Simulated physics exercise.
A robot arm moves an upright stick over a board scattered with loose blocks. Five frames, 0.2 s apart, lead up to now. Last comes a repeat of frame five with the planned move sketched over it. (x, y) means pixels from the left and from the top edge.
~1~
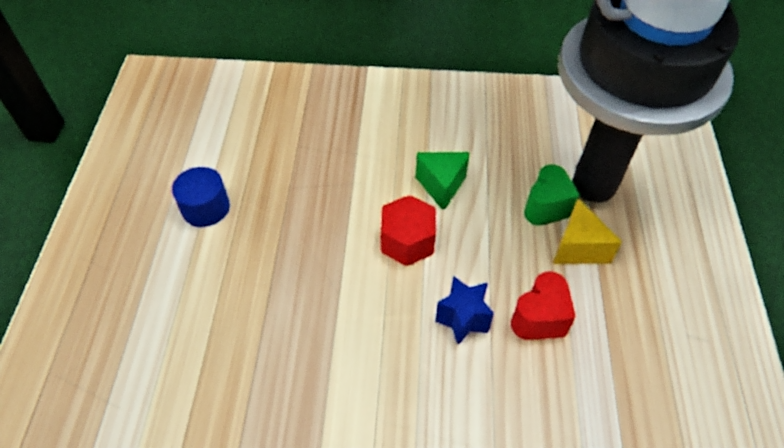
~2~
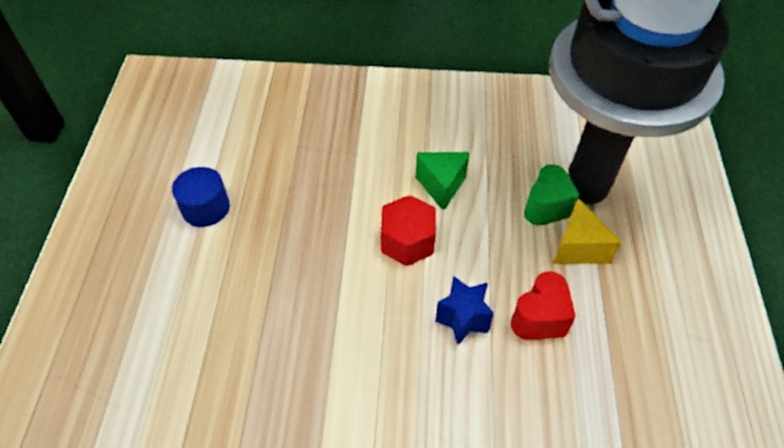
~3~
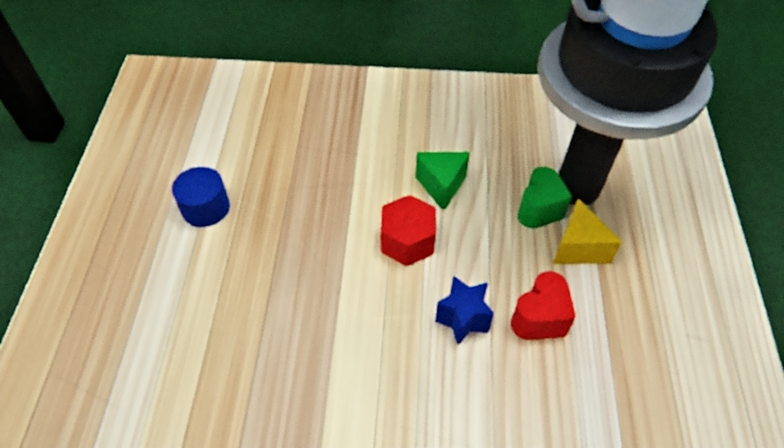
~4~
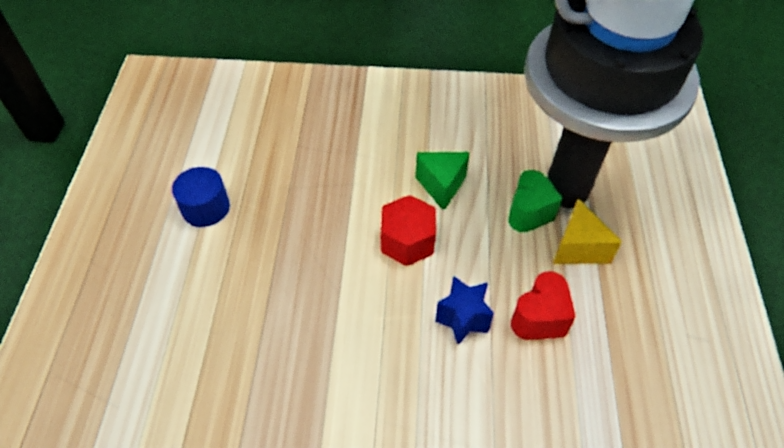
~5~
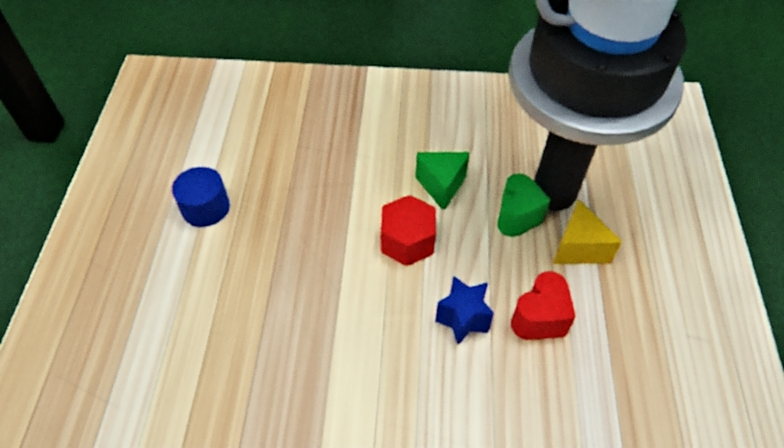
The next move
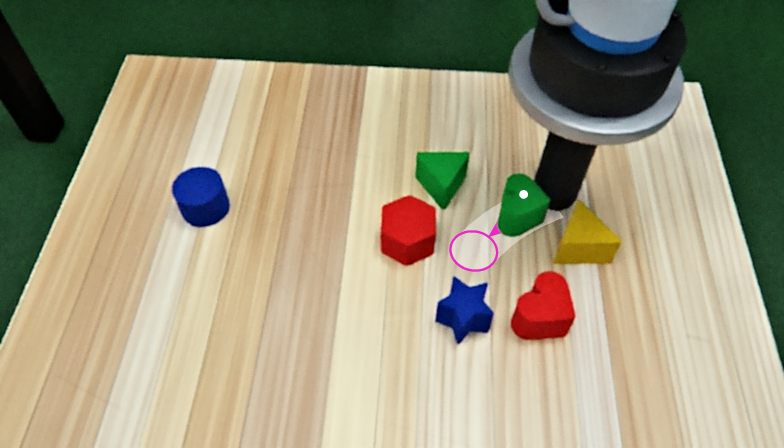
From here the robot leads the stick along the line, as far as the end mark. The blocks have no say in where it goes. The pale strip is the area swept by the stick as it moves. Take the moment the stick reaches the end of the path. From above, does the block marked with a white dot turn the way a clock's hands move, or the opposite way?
That block twists clockwise.
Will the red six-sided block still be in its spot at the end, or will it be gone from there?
At the end of the path, it will have moved.
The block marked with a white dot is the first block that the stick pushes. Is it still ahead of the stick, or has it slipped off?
As far as I can tell, the block marked with a white dot is still leading the way in front of the stick.
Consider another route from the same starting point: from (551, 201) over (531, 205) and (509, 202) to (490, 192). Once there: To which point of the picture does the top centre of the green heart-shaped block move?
The green heart-shaped block ends near (485, 204).
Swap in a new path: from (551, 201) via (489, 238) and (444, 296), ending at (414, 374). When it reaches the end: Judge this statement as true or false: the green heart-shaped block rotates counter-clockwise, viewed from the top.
The statement is false.
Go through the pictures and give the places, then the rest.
The first picture shows tip of the stick (594, 186), middles of tops, red six-sided block (409, 219), green heart-shaped block (554, 185), yellow triangle (588, 227).
The second picture shows stick (586, 188), nothing pushed.
The third picture shows stick (577, 189), green heart-shaped block (546, 187).
The fourth picture shows stick (566, 191), green heart-shaped block (536, 191).
The fifth picture shows stick (554, 194), red six-sided block (409, 219), green heart-shaped block (524, 194), yellow triangle (588, 227).
The line goes from (551, 201) through (510, 221) to (474, 251); the dot is on the green heart-shaped block.
On the path given first. Halfway along, stick (511, 214); green heart-shaped block (477, 215).
At the end, stick (475, 244); red six-sided block (393, 223), turned 35° clockwise; green heart-shaped block (436, 242), turned 20° clockwise; yellow triangle unmoved.
